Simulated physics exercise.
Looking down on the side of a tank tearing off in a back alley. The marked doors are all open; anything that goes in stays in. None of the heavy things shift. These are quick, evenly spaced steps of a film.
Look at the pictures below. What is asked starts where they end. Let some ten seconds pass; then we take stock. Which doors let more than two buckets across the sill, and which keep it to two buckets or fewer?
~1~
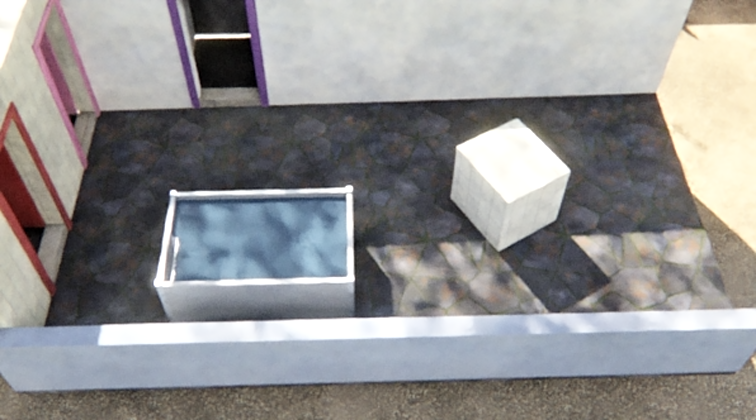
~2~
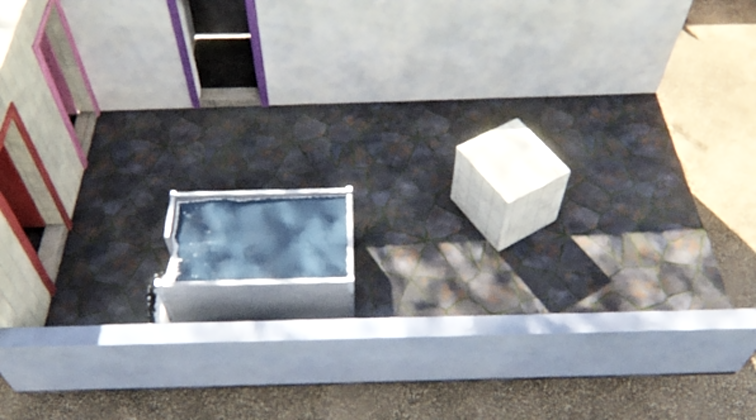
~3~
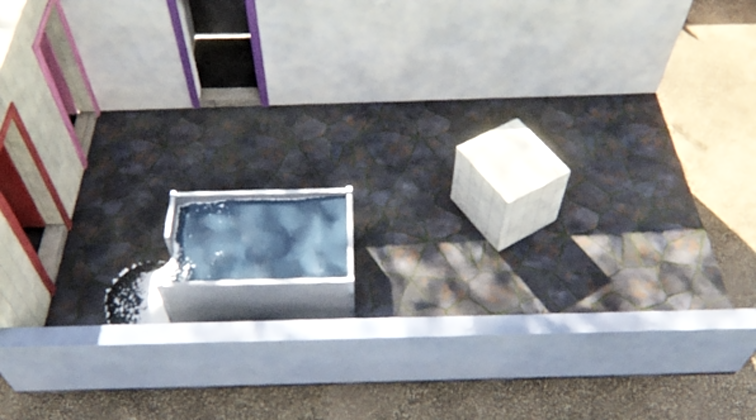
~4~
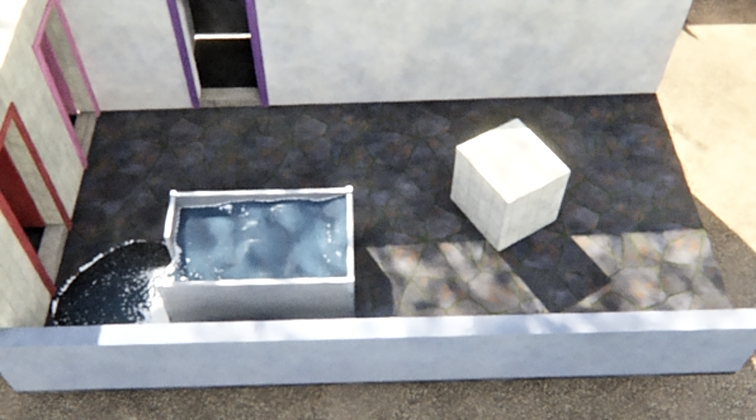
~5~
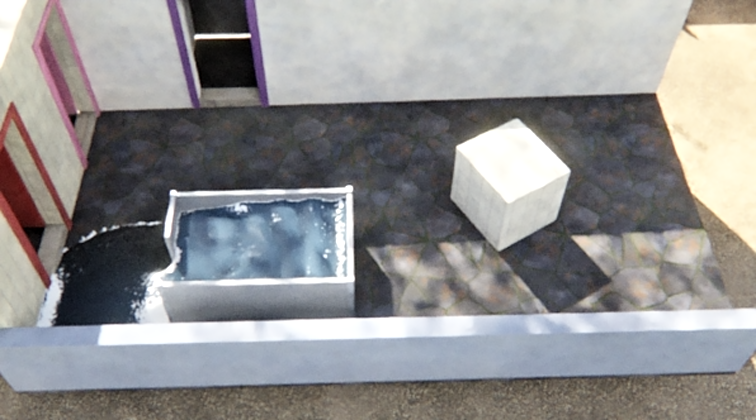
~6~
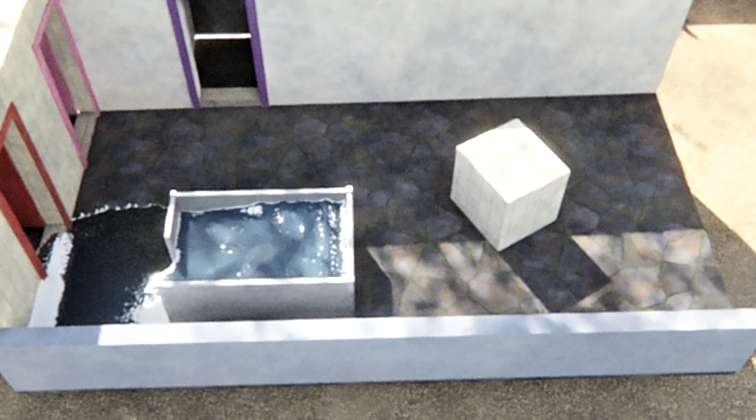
The purple door does not pass two buckets; the red door passes two buckets; the pink door passes two buckets.
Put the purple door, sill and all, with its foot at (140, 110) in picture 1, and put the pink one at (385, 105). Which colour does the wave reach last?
It would be the one in pink.
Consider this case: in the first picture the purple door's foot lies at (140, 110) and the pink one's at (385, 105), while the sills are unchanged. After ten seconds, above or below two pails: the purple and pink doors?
Purple door: Over the limit; pink door: Under the limit.
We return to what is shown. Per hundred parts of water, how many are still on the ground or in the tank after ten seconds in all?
About 82 %.
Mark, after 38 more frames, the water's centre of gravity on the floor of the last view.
That comes out near (249, 227).
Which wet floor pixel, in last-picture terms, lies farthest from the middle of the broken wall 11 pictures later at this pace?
About at (98, 119).
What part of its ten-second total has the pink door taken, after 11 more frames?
Approximately 0 in a hundred, I reckon.
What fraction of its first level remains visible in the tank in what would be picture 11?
66 percent or so.
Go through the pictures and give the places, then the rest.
Still water in the tank at (259, 239), in the first frame.
The front is at a hidden place, out from the gap at (175, 285), in the second frame.
The front is at (117, 290), out from the gap at (176, 287), in the third frame.
The front is at (62, 317), out from the gap at (176, 288), in the fourth frame.
The front is at a hidden place, out from the gap at (176, 289), in the fifth frame.
The front is at (70, 227), out from the gap at (176, 288), in the sixth frame.
A moment on, water covers 15 % of the floor; the purple door not reached, the red door over two buckets in, the pink door wet at the sill, nothing in.
Next, water covers 20 % of the floor; the purple door not reached, the red door far over two buckets in, the pink door wet at the sill, nothing in.
Then, water covers 35 % of the floor; the purple door wet at the sill, nothing in, the red door far over two buckets in, the pink door under two buckets in.
Later, water covers 80 % of the floor; the purple door wet at the sill, nothing in, the red door far over two buckets in, the pink door over two buckets in.
In the end, water covers 95 % of the floor; the purple door wet at the sill, nothing in, the red door far over two buckets in, the pink door far over two buckets in.
